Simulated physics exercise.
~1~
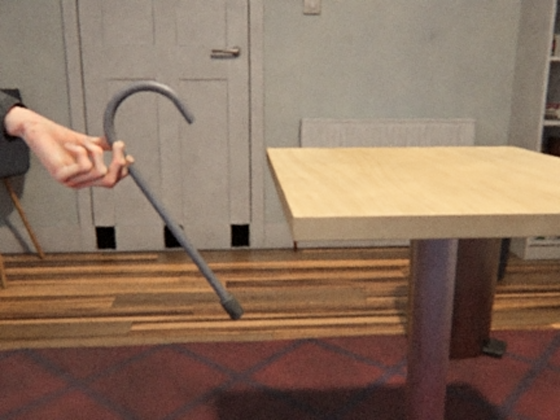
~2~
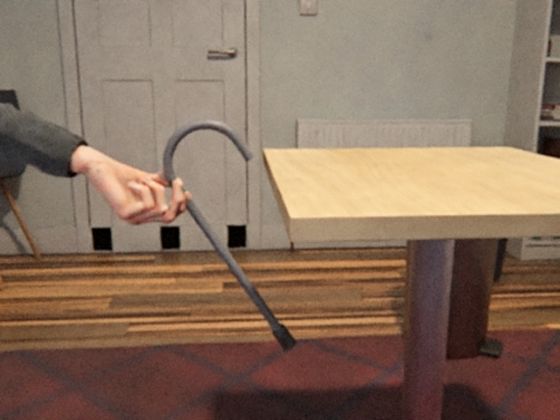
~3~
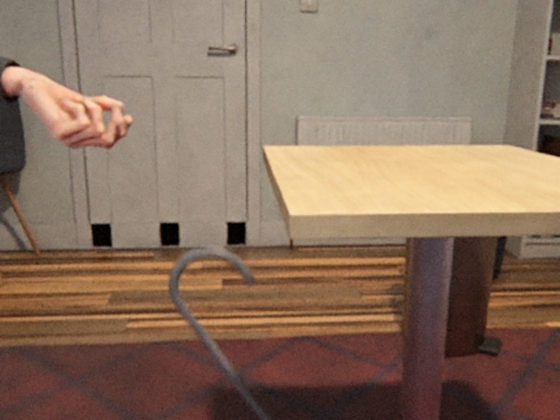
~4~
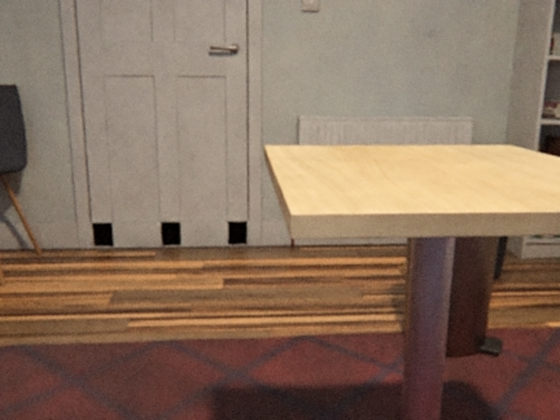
Beside a table, a hand moves a grey cane right, releases it, and it falls from view.
